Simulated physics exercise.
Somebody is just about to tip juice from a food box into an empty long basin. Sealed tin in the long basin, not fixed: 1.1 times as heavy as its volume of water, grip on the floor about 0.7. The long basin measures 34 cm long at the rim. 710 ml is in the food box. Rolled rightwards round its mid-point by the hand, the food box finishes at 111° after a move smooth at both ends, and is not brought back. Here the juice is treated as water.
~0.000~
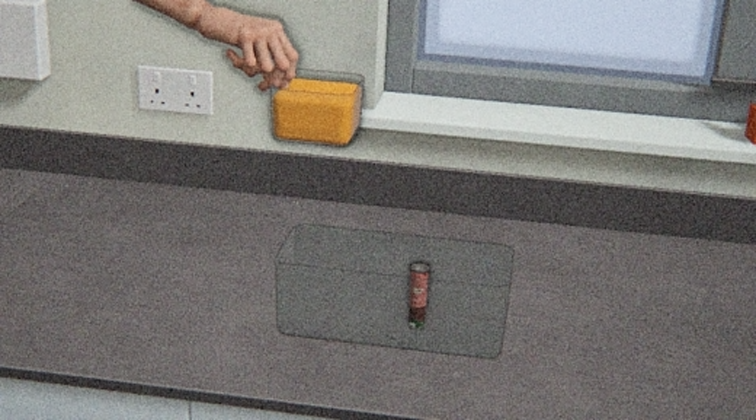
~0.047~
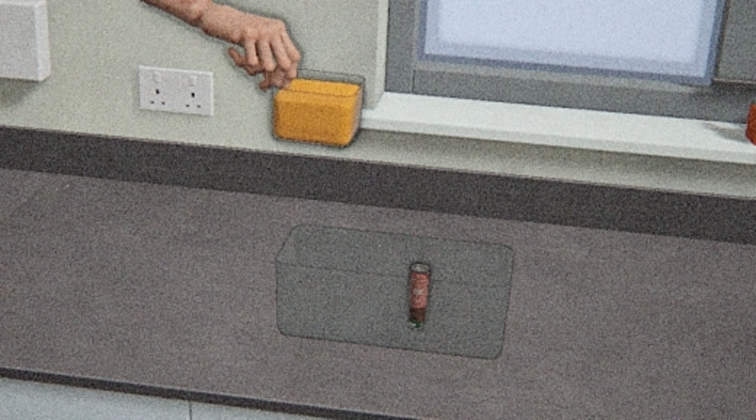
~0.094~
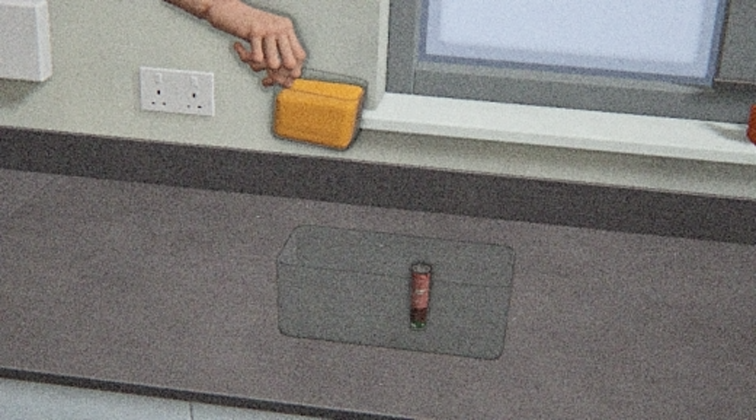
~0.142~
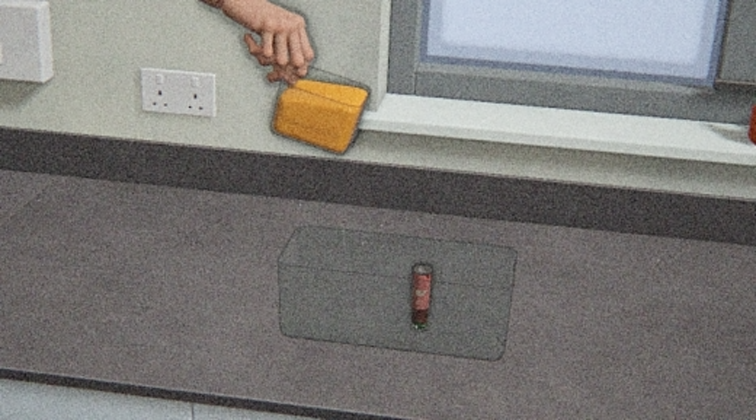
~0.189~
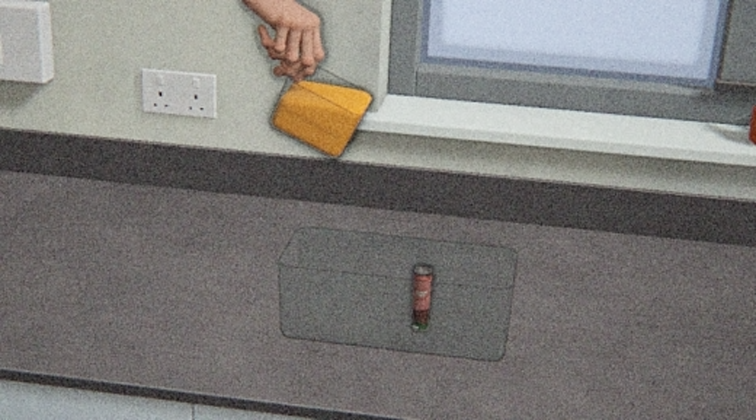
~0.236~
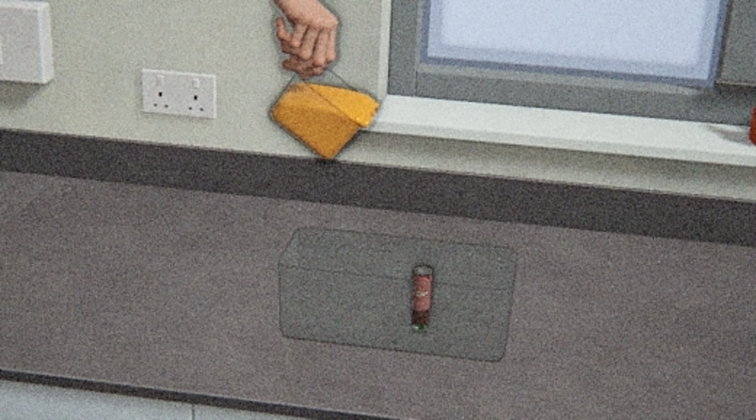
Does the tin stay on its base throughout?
No - it capsizes.
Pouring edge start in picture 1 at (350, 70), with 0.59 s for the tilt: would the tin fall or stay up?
It tumbles.
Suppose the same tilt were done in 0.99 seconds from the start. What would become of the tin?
It stays steady, then.
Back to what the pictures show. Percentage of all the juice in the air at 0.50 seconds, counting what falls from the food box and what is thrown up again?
Roughly 60 percent.
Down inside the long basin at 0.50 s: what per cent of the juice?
Near 16 in a hundred.
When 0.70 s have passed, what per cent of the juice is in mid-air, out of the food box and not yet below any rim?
Close to 12 per cent.
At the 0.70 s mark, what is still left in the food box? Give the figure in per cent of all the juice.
3 per cent or so.
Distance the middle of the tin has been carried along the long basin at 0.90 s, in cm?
Centre to centre, close to 5 cm.
By 0.50 s the tilt is 101° and 25 per cent is still to pour; the tin stands where it began.
By 0.70 s the tilt is 111° and 3 per cent is still to pour; the tin leans 7°.
By 0.90 s the tilt is 111° and 0 per cent is still to pour; the tin leans 18°.
By 1.12 s the tilt is 111° and 0 per cent is still to pour; the tin lies on its side.
At rest the tin lies on its side.
